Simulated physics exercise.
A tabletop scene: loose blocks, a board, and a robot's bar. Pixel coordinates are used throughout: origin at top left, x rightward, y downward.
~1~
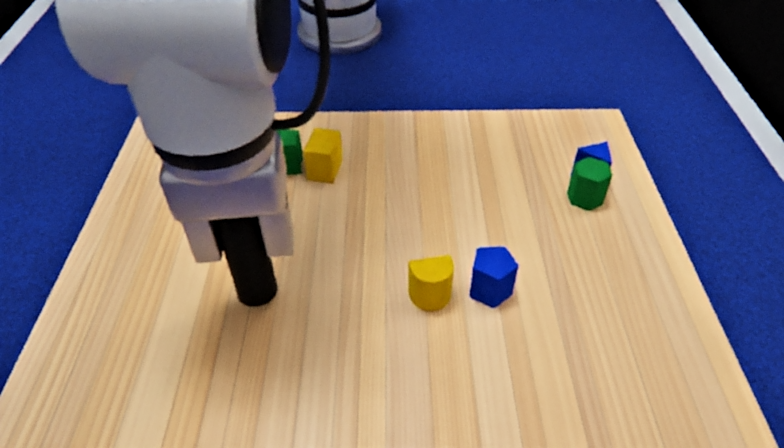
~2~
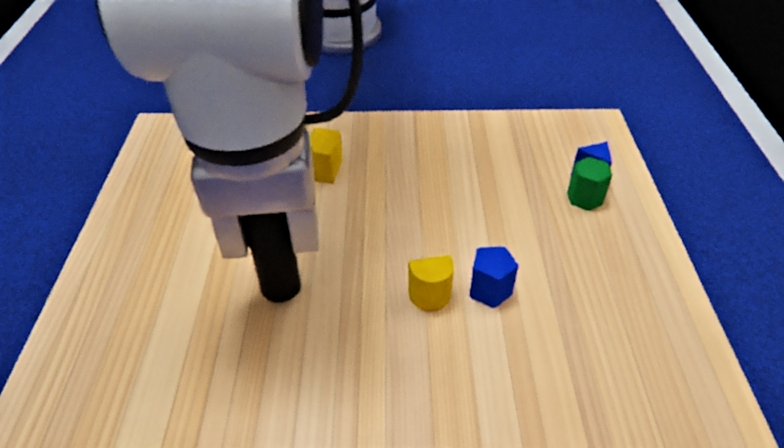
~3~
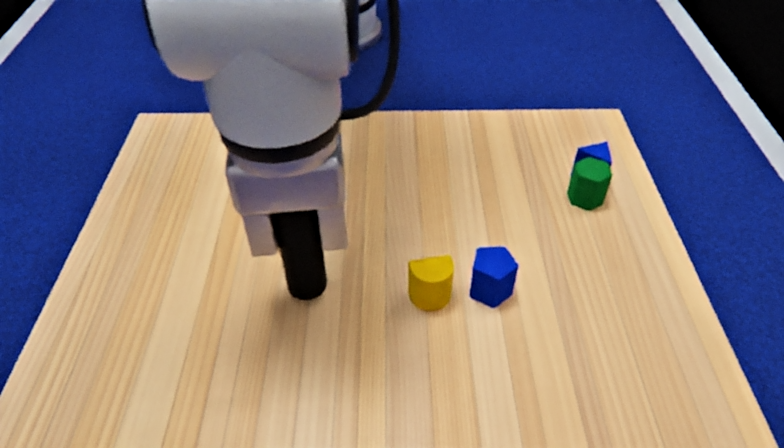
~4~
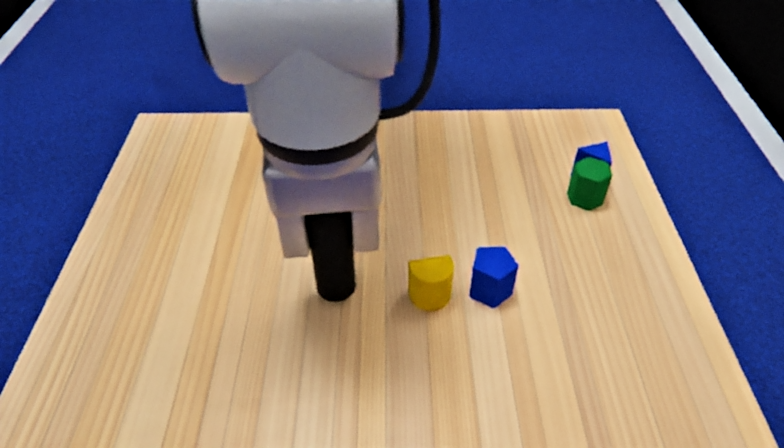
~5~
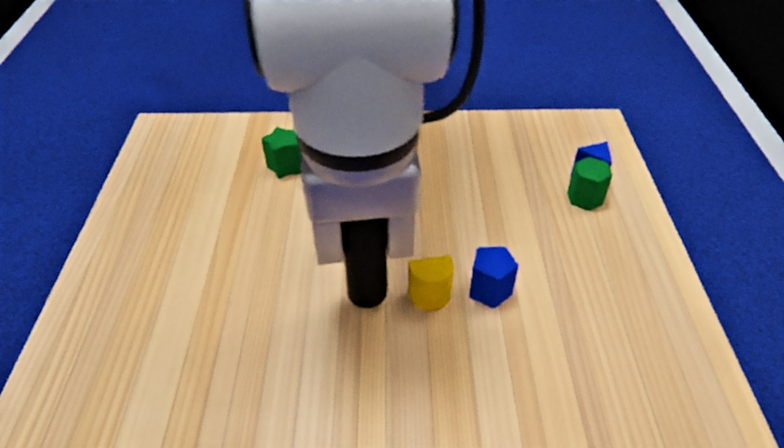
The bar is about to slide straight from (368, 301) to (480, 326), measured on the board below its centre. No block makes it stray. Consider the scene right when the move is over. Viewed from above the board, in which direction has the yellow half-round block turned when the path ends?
It is turned anticlockwise.
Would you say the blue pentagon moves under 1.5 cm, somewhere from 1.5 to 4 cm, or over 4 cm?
The blue pentagon moves 1.5-4 cm.
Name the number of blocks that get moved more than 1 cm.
Blocks moved: Two.
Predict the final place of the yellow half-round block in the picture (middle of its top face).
The point I'd pick in the picture is (479, 261).
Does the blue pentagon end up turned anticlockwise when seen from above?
It seems not.
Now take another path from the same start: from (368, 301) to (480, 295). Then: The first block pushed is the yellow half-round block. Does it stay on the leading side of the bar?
Prediction: Still leading.
The first path, step by step. One third of the way, bar (405, 300); yellow half-round block (445, 267).
Two thirds of the way, bar (443, 309); yellow half-round block (474, 263), turned 45° anticlockwise; blue pentagon (515, 255).
At the end, bar (482, 318); yellow half-round block (479, 261), turned 60° anticlockwise; blue pentagon (518, 253), turned 20° clockwise.
